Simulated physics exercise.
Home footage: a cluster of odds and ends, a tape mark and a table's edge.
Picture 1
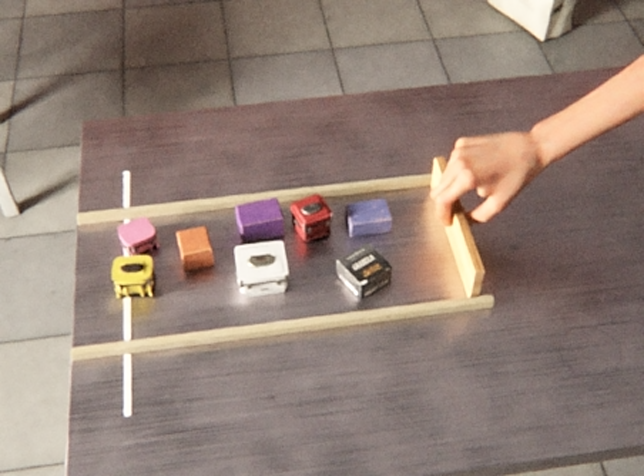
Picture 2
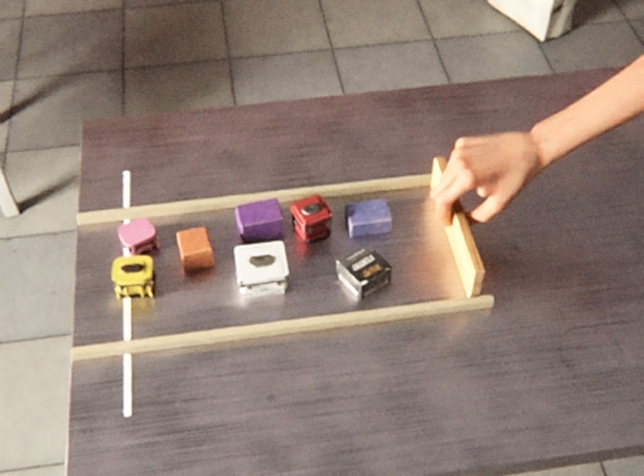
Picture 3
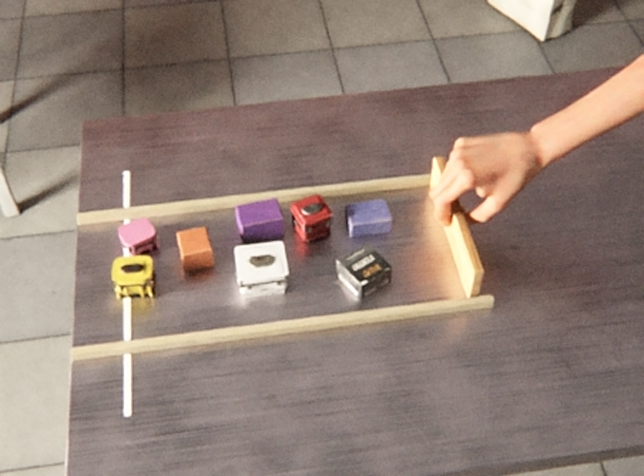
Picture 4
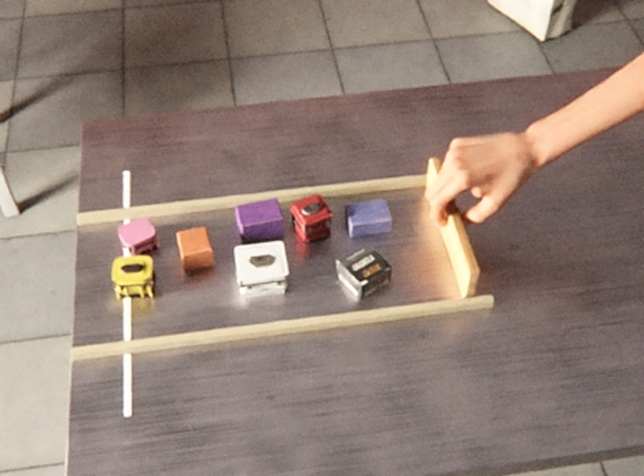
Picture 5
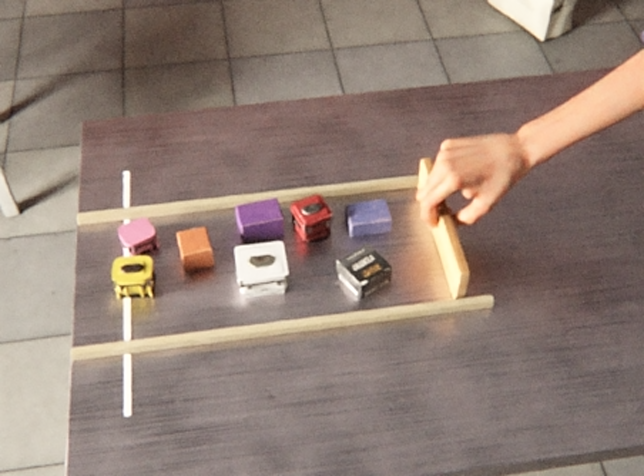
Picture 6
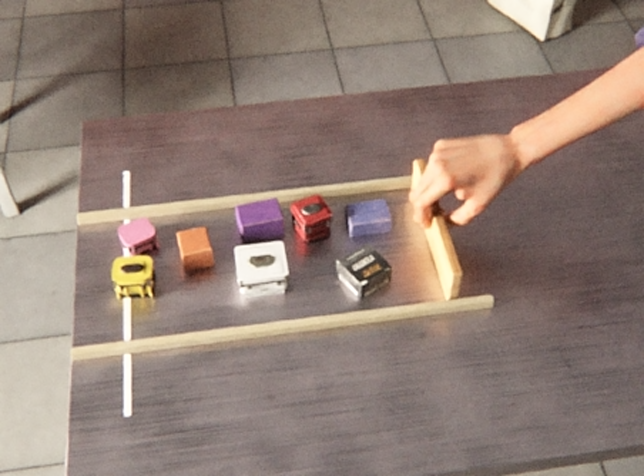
On a dark tabletop above a tiled floor, small colourful blocks and cases sit between two wooden rails, near a white tape line at the left. A hand holds an upright board at the right end, then slides it slightly left toward the objects, which stay still.
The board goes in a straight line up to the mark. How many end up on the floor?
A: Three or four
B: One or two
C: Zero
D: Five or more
D.
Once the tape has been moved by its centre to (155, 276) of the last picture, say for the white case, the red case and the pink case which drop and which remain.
The white case keeps its place, the red case keeps its place and the pink case slips off.
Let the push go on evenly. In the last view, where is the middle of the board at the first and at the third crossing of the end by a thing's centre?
Its middle is near (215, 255) and then near (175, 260).
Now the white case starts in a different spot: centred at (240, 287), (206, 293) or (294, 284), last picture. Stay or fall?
Result for the white case, in order - not saved; not saved; not saved.
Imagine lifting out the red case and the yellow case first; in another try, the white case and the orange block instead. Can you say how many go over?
The counts would be 4 and 4.
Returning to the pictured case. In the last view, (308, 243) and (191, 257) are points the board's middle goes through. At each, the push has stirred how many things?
At the first place 6, at the second 8.
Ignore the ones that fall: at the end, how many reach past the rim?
Tally: 0.
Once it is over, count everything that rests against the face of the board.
3.
Soon after, none off yet; yellow case at rest near (135, 277); pink case at rest near (138, 238); orange block moved a little near (183, 253).
At rest, the number that fall off is five or more; fallen, red case, purple block, white case, pink case and yellow case.
